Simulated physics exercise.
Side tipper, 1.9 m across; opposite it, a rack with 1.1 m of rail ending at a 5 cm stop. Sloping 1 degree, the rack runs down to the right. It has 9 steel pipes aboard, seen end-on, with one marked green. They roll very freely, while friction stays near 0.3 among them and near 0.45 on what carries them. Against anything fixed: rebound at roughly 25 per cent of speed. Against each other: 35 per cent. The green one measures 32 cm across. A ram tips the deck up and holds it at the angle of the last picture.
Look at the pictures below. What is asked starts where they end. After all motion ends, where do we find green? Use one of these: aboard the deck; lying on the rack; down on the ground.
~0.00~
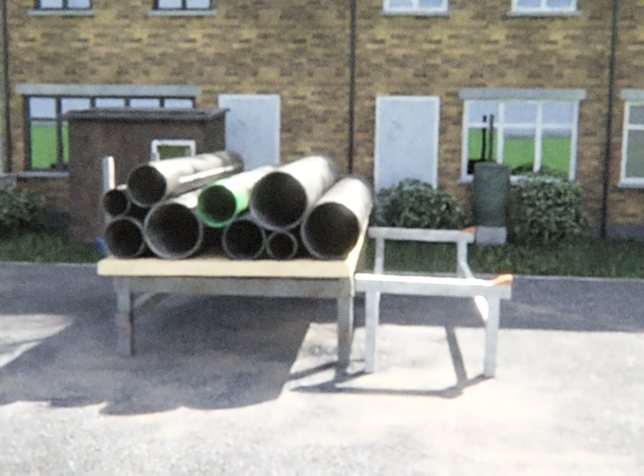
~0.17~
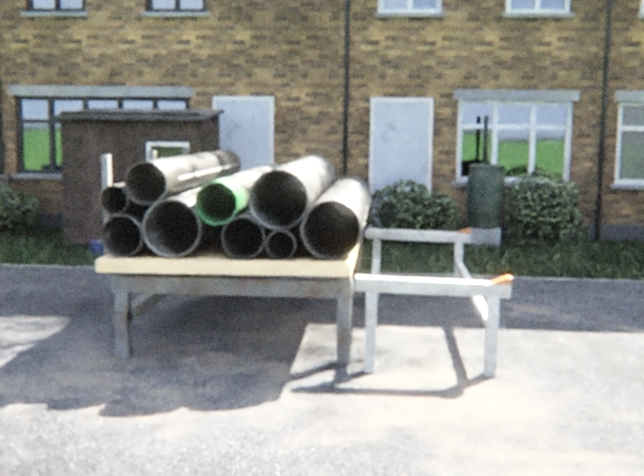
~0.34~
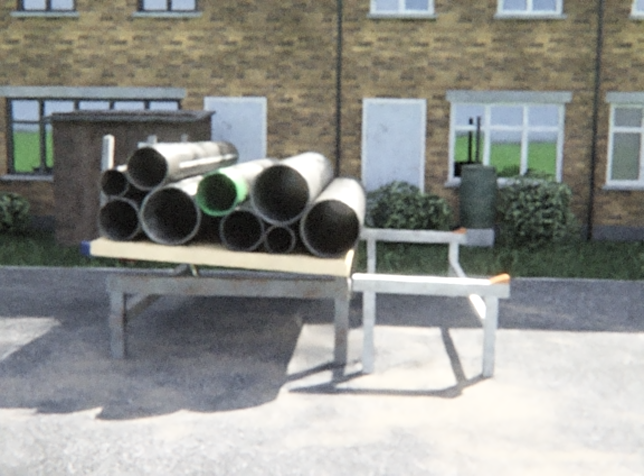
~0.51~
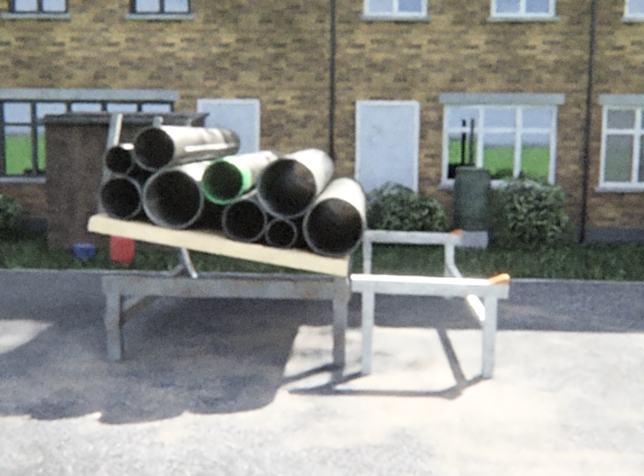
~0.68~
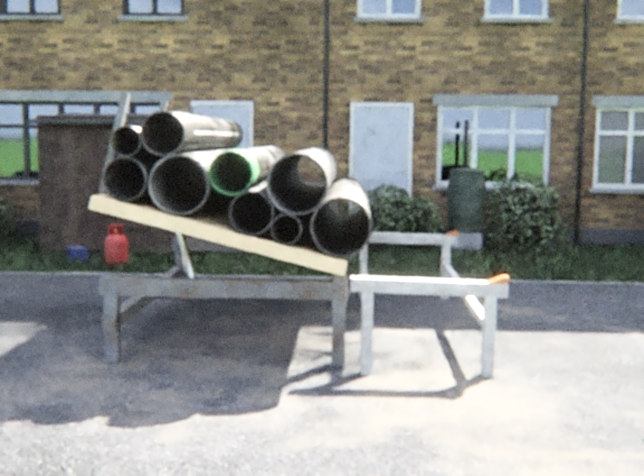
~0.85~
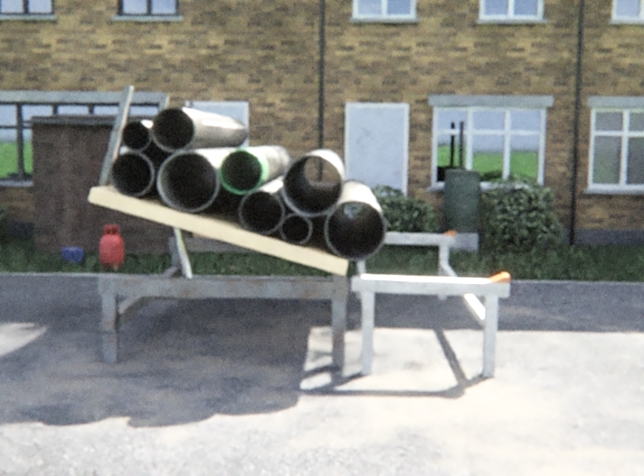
It is found down on the ground.
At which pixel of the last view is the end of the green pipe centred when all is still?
Around (618, 358).
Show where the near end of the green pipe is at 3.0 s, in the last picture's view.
Position: About (543, 263).
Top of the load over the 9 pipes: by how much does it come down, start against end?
About 50 cm.
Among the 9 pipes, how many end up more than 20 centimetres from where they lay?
Altogether it comes to 9.
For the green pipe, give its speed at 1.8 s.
1.5 m/s or so.
After 1.8 s, green is up on others, 5 cm from the hinge, rolling right; 0 lost over the end.
After 3.0 s, green is over the stop and falling; 5 lost over the end.
At rest (8.6 s), green is over the stop, on the ground; 6 lost over the end.
